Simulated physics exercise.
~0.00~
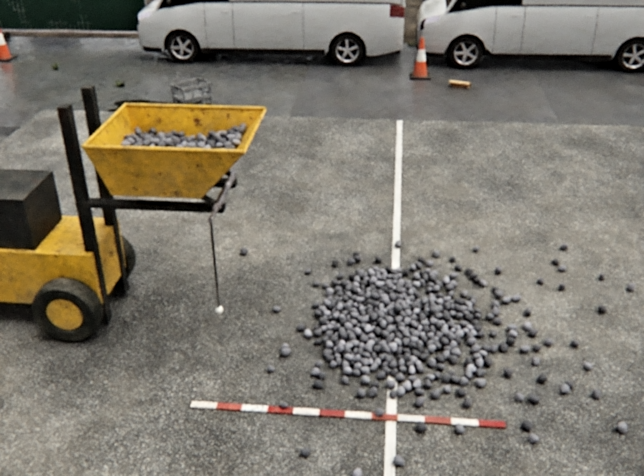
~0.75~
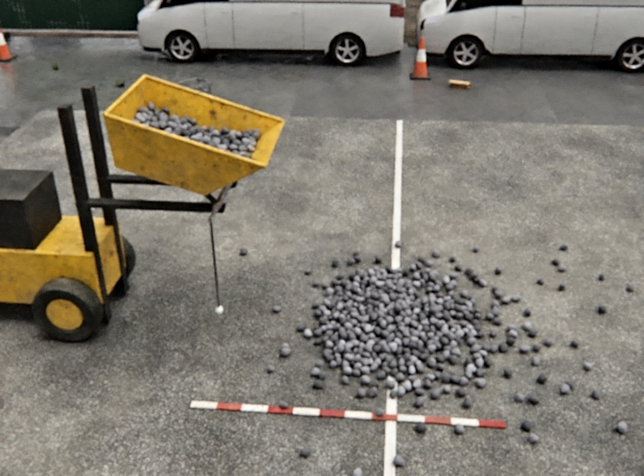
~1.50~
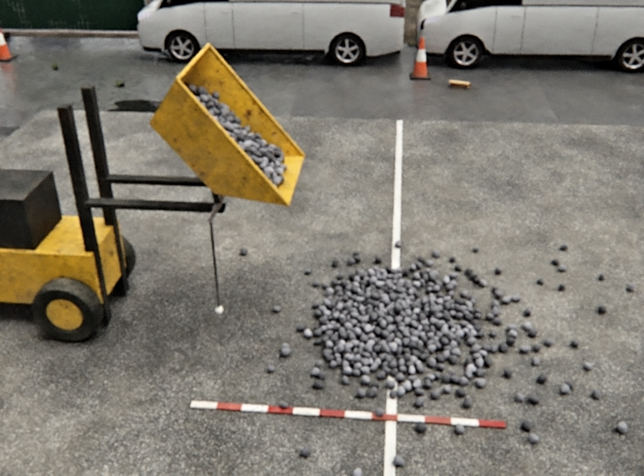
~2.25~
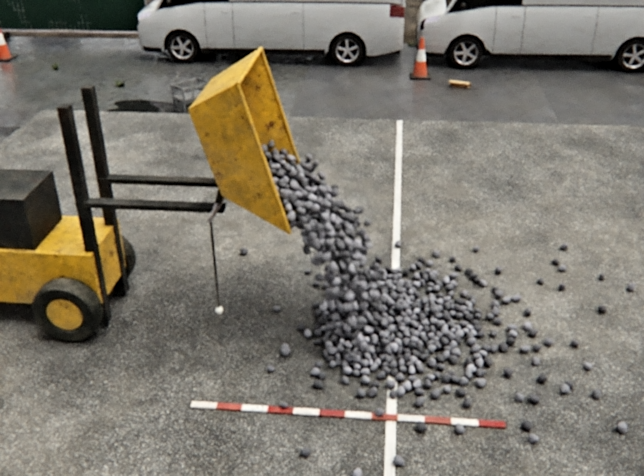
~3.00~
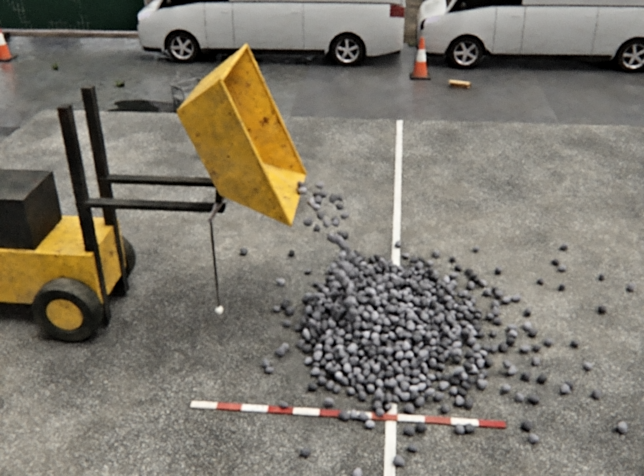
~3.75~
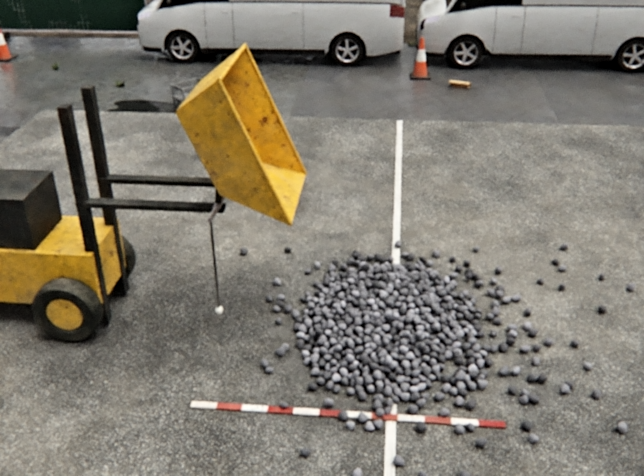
A yellow fork truck tips its skip and pours grey stones onto the pile, emptying it.
